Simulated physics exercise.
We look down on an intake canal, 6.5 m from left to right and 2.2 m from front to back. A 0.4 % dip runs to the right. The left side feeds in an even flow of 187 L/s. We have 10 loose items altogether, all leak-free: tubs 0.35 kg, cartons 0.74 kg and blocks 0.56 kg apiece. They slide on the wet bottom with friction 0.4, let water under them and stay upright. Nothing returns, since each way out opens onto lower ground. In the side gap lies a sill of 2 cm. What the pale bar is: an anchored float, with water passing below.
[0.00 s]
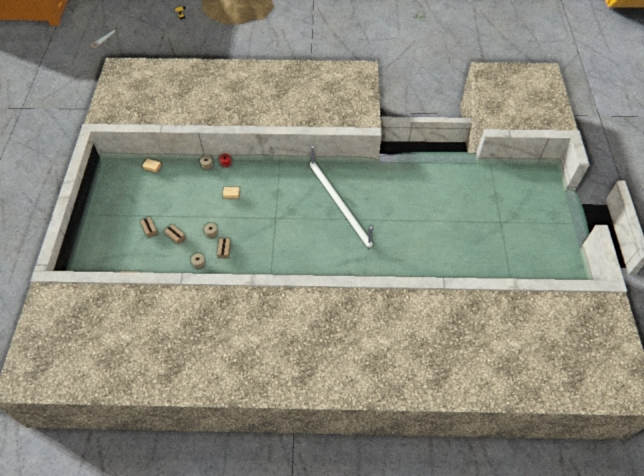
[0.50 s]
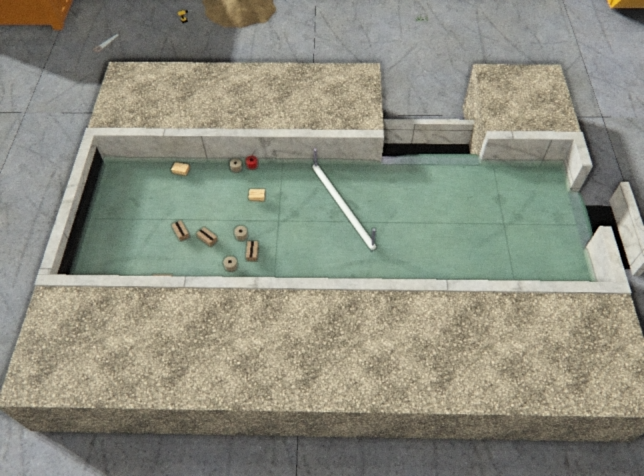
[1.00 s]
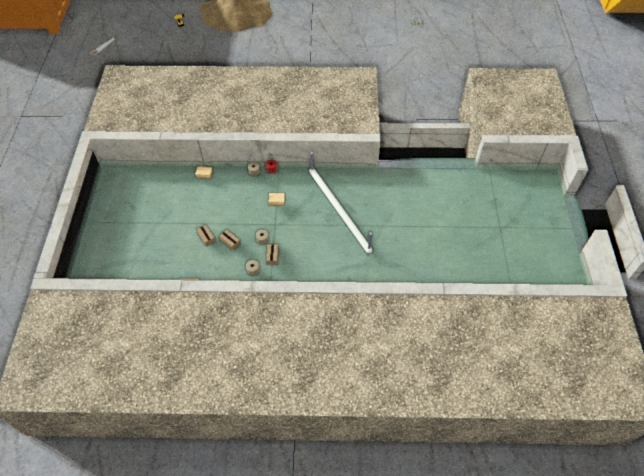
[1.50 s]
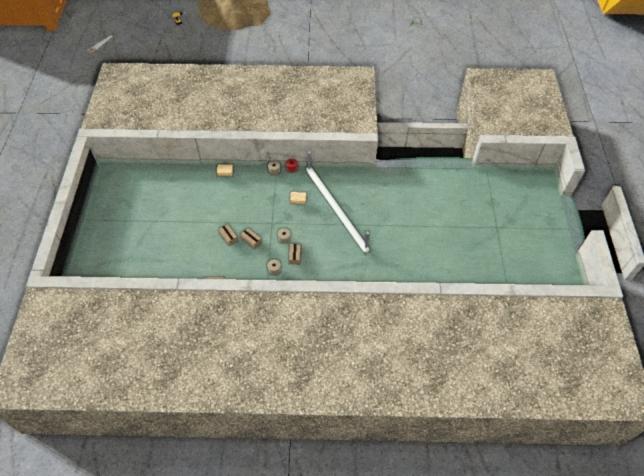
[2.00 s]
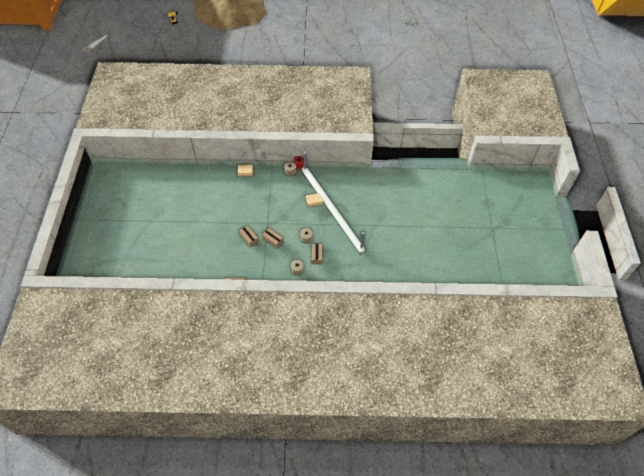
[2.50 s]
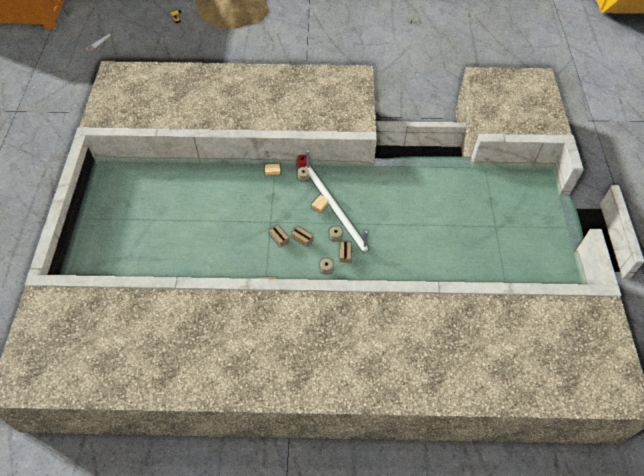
In a shallow canal of greenish water, a red tub and a loose group of cartons and blocks drift to the right together, until the tub meets the upper end of a slanted pale bar and a carton reaches its middle.
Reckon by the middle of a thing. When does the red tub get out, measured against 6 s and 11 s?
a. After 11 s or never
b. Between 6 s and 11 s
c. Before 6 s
a.
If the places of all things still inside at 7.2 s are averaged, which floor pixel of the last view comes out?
Close to (387, 237).
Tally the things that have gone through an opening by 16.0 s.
4 by that time.
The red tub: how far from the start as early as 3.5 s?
About 120 cm.
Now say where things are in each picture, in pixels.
The red tub at (225, 158), afloat; 11 cm deep round most things; 0 of 10 have shifted, in the first frame.
The red tub at (252, 160), afloat, 33 cm from its start; about 1940 L in view; 10 of 10 have shifted, in the second frame.
The red tub at (271, 164) floats, 65 cm from its start; 13 cm deep round most things; 10 of 10 have shifted, in the third frame.
The red tub at (292, 163), afloat, 97 cm from its start; 13 cm deep round most things; 10 of 10 have shifted, in the fourth frame.
The red tub at (299, 160) floats, 113 cm from its start; 13 cm deep round most things; 10 of 10 have shifted, in the fifth frame.
The red tub at (302, 159), afloat, 114 cm from its start; about 1950 L in view; 10 of 10 have shifted, in the sixth frame.
After 3.5 s the red tub is near (302, 159), 1.1 m from its start, afloat; 0 of 10 are out; 10 afloat.
After 7.2 s the red tub is near (302, 159), 1.1 m from its start, afloat; 0 of 10 are out; 10 afloat.
After 12.0 s the red tub is near (302, 159), 1.1 m from its start, afloat; 4 of 10 are out; 6 afloat.
After 16.0 s the red tub is near (302, 158), 1.1 m from its start, afloat; 4 of 10 are out; 6 afloat.
